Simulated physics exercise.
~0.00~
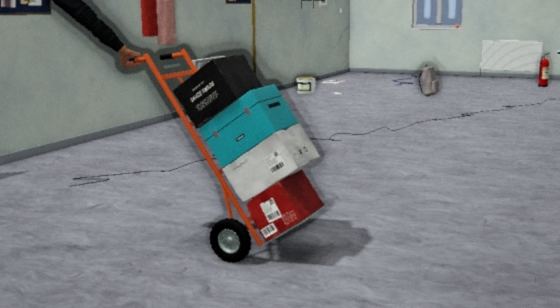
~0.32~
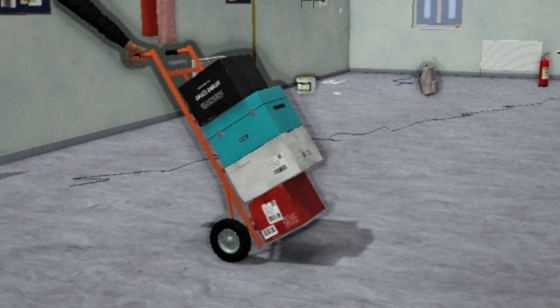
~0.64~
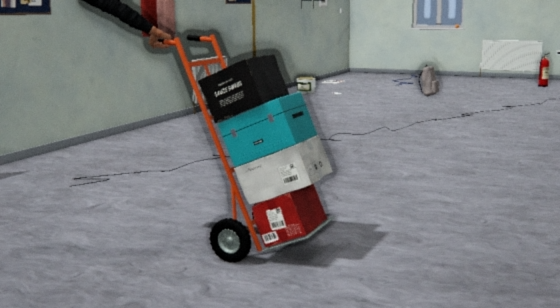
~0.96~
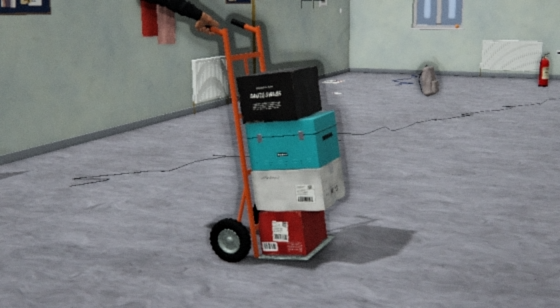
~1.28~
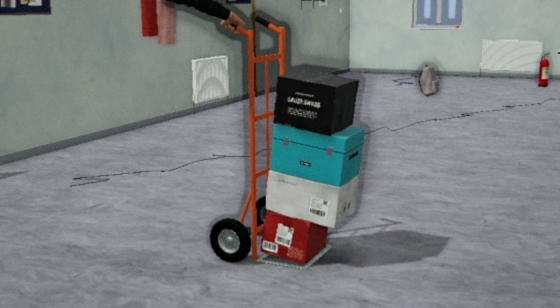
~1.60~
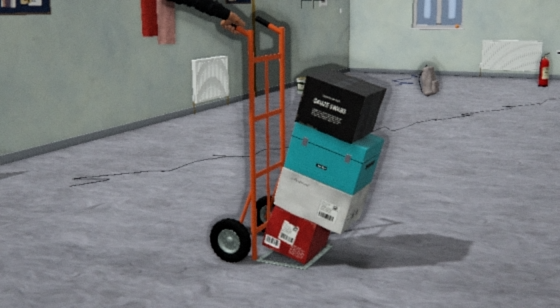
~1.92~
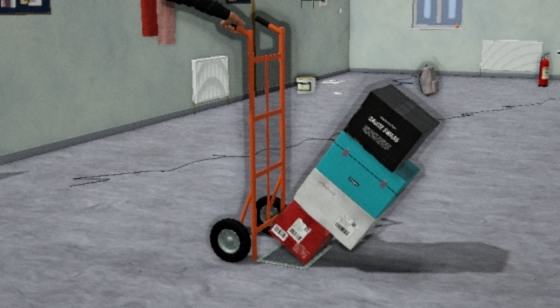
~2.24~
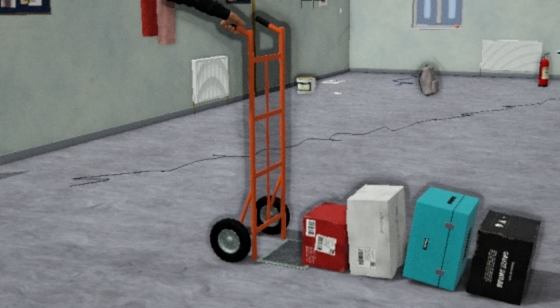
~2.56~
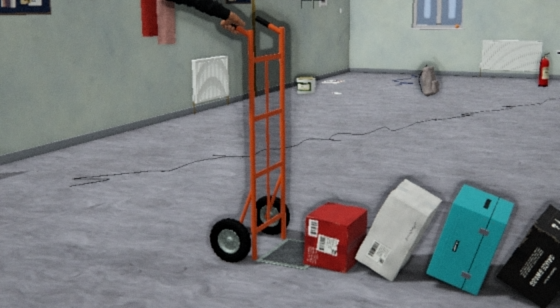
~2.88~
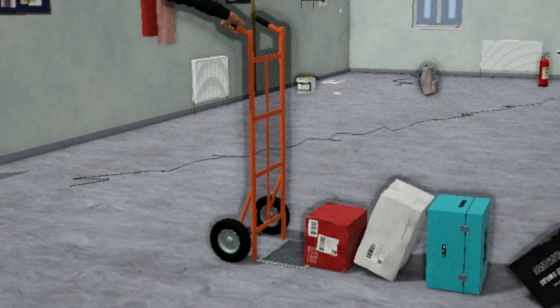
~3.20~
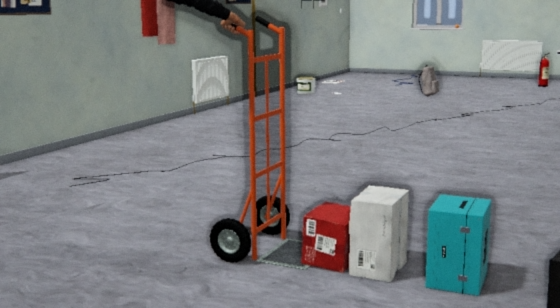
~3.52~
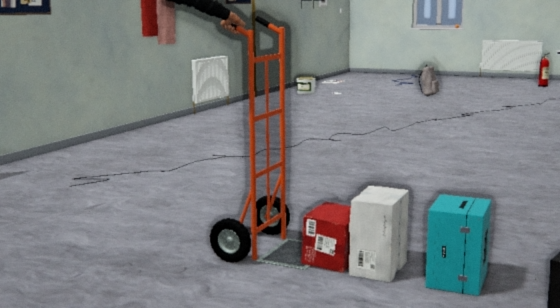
Four stacked boxes topple right off an orange hand truck as an arm tips it upright, landing in a row.
